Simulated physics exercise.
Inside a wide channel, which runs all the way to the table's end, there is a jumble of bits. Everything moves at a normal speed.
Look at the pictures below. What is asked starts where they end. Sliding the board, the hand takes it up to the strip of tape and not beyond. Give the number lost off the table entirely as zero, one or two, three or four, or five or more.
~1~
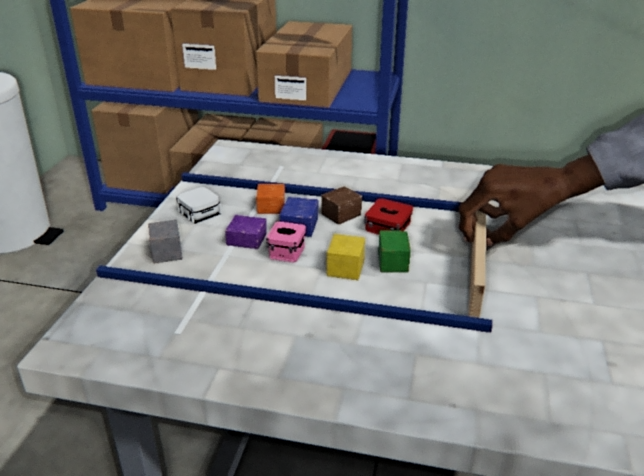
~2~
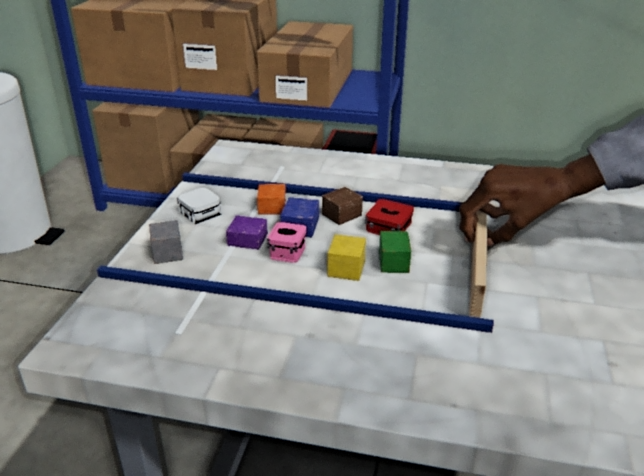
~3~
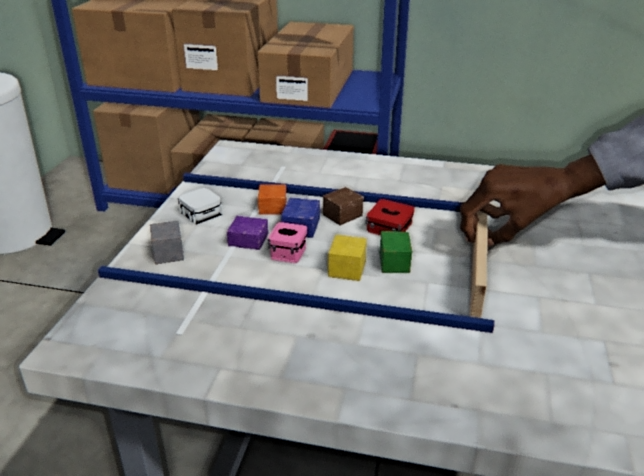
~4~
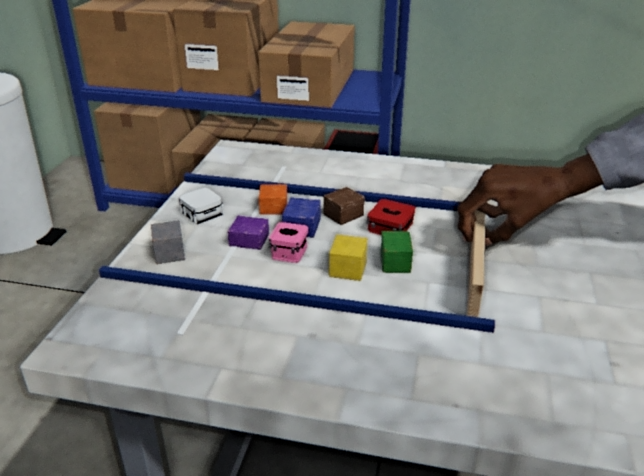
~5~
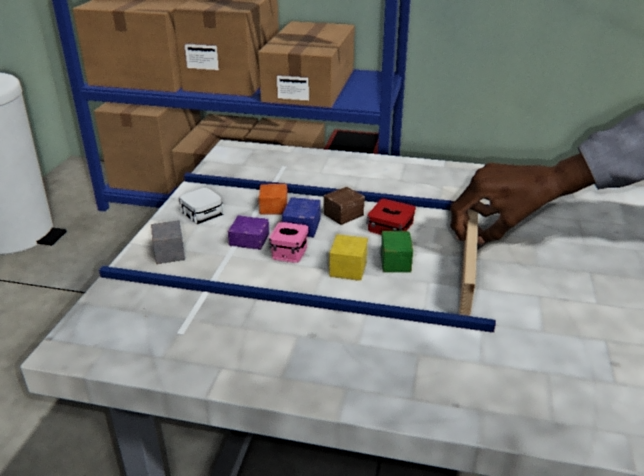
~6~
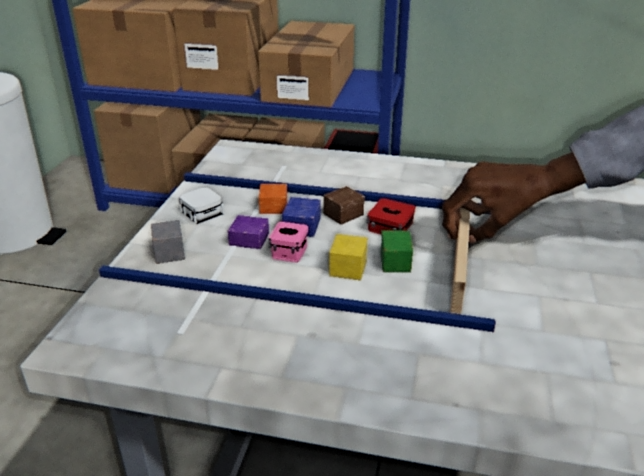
The tally of drops is nought.
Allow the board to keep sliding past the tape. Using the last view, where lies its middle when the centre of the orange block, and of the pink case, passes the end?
First near (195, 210), second near (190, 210).
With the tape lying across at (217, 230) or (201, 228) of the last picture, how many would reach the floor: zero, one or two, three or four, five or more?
Okay, so it's 1 or 2 for the first place and one to two for the second.
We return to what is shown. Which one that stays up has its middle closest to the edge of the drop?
The white case is foremost.
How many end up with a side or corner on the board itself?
4 touch it.
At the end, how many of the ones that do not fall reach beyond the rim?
That comes to 1 of them.
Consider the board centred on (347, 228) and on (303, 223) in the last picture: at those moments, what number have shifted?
The number moved is 6 and then 8.
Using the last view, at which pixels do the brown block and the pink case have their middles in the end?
The brown block at (251, 186), the pink case at (189, 233).
Early on, none off yet; grey block at rest near (168, 242); white case at rest near (202, 206); purple block at rest near (249, 232).
A while later, none off yet; grey block at rest near (168, 242); white case at rest near (202, 206); purple block travelled a little near (231, 231).
Finally, the number that fall off is zero.
